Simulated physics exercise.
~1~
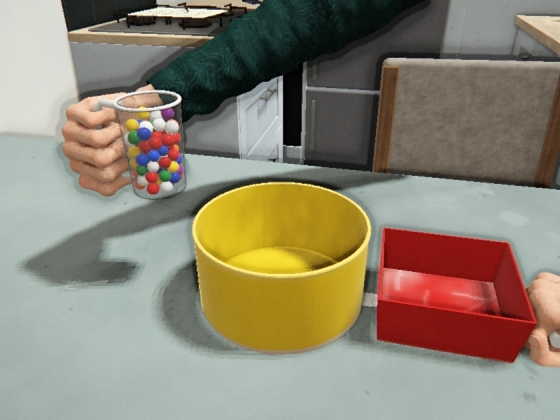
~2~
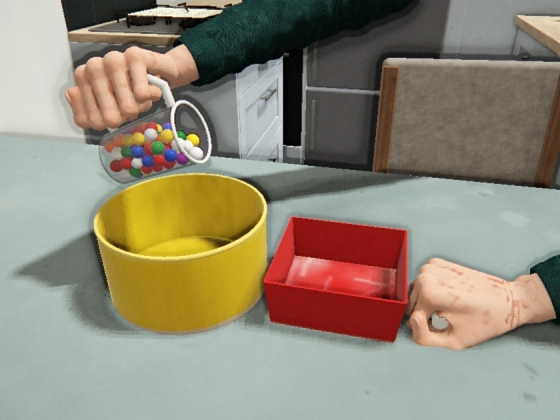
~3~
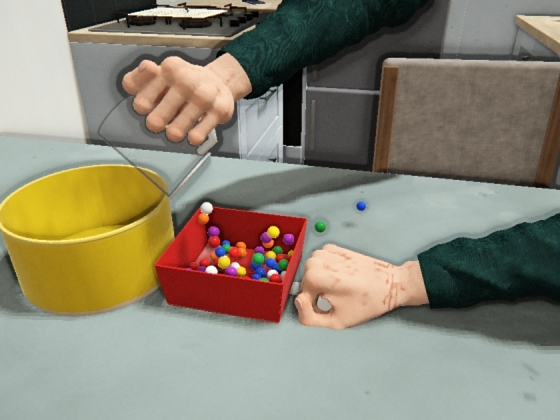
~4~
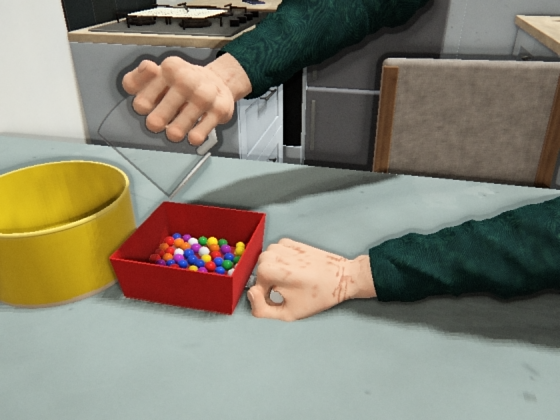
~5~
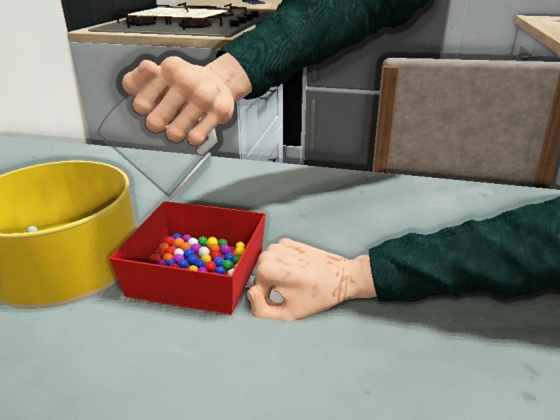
A hand tipped a clear cup of colourful marbles upside down while another hand pulled a yellow pot and a red tin to the left, and nearly all the marbles landed in the red tin, with a stray one in the pot.
